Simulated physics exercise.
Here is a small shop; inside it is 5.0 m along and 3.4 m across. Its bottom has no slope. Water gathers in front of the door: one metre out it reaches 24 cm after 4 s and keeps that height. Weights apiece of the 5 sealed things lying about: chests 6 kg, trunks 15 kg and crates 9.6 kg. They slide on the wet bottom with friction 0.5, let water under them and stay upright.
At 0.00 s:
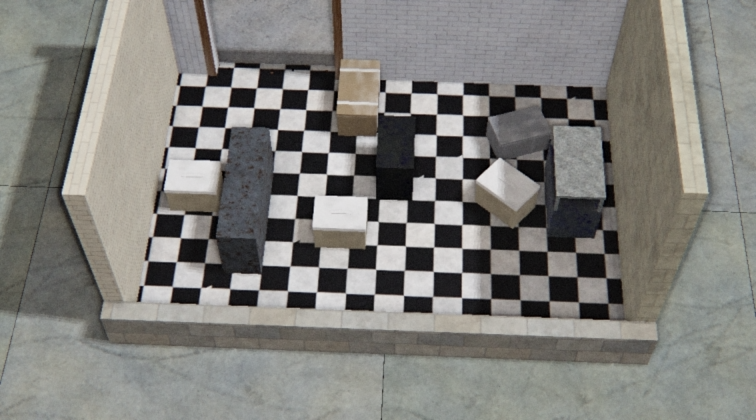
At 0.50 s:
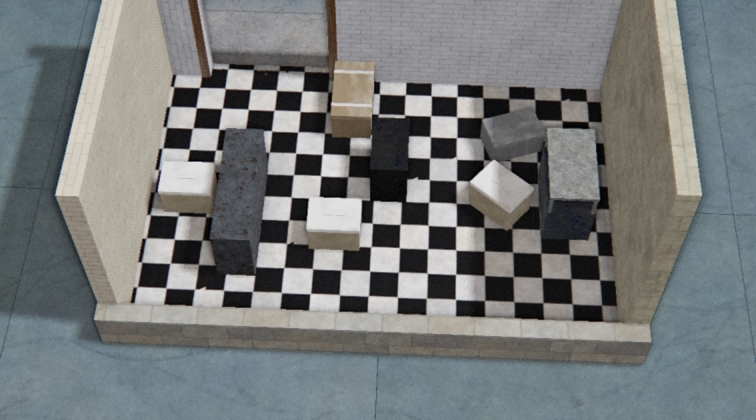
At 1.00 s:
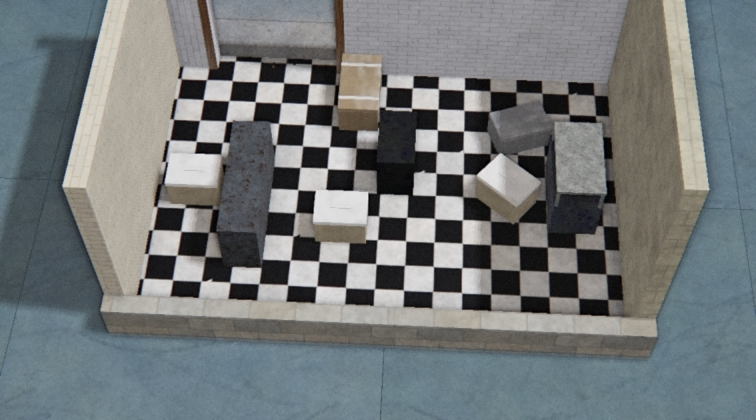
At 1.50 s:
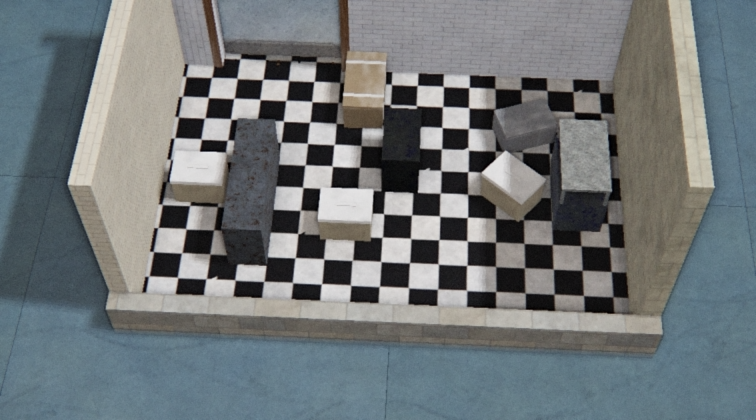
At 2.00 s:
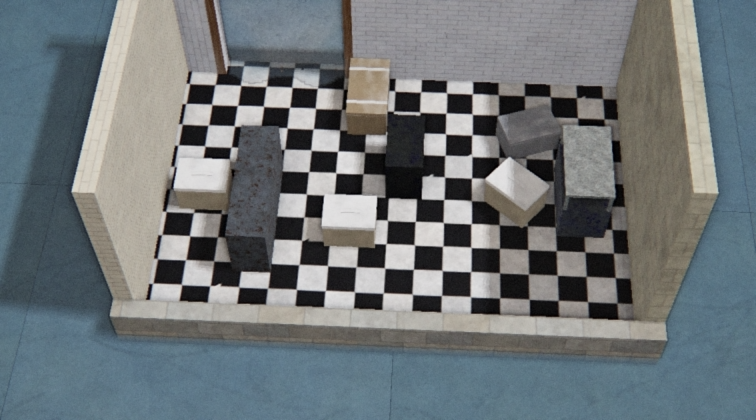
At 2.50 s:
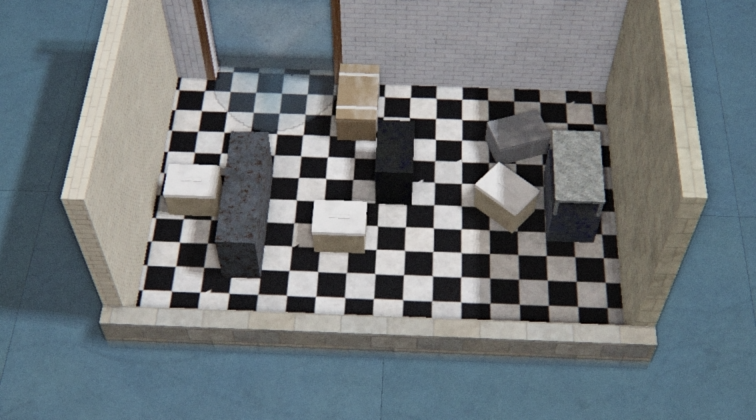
Blocks stand still on a checkered floor while a little water spreads by the door.
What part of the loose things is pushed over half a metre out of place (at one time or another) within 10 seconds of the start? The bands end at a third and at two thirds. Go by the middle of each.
Share: From one to two thirds.
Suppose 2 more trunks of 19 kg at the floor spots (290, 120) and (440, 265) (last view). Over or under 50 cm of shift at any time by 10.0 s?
In that order: More, past it.
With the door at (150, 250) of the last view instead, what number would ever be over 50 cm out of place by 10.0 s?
In that case 4 of them.
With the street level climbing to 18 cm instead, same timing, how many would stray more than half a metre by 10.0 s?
In that case 2 of them.
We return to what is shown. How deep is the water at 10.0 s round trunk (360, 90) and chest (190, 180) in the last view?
About 3 and 15 cm.
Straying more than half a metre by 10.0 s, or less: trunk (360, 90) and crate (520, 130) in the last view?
In turn: Under, less.
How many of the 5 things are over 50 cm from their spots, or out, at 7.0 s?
2 of them.
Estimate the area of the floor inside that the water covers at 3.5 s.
Roughly 3.0 m2.
After 3.5 s 0 of 5 are over 50 cm from their spots; 0 afloat.
After 4.5 s 0 of 5 are over 50 cm from their spots; 0 afloat.
After 7.0 s 2 of 5 are over 50 cm from their spots; 2 afloat.
After 10.0 s 2 of 5 are over 50 cm from their spots, and 2 have been at some point; 3 afloat.
